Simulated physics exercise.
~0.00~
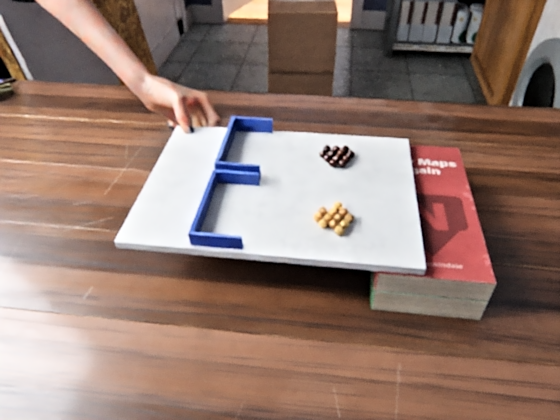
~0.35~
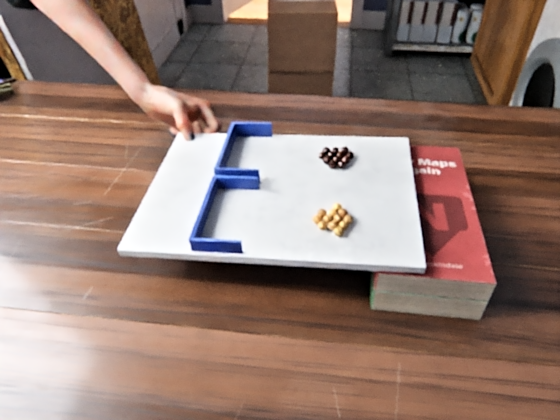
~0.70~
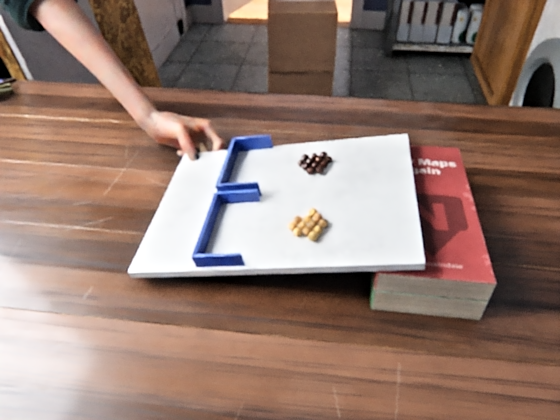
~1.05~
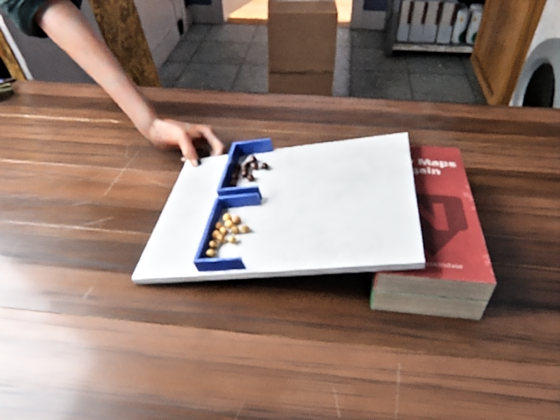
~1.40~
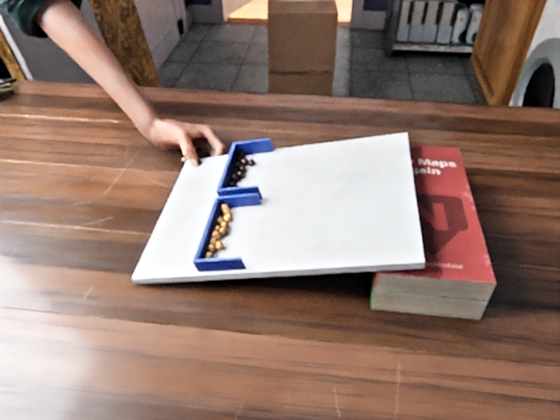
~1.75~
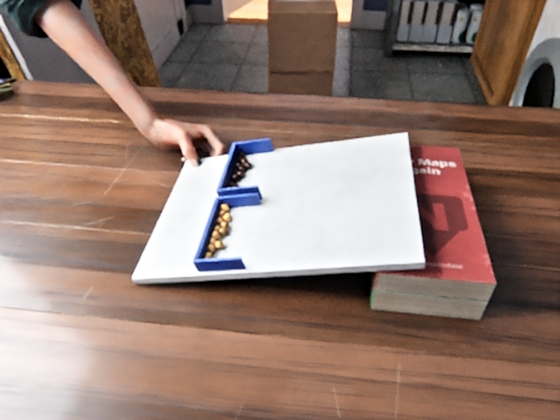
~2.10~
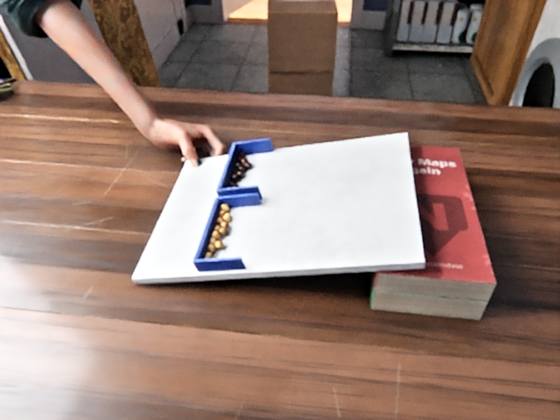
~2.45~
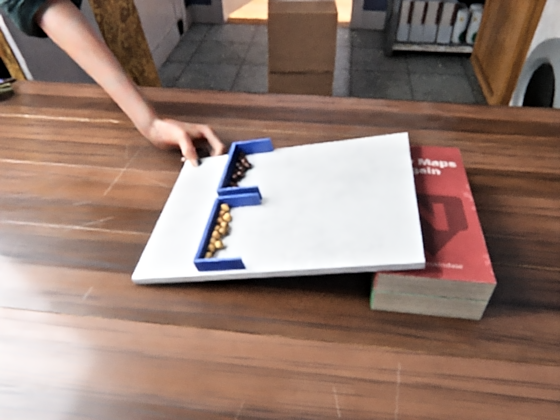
A white board tilts as a hand lowers it, and two bead piles slide left into blue barriers.
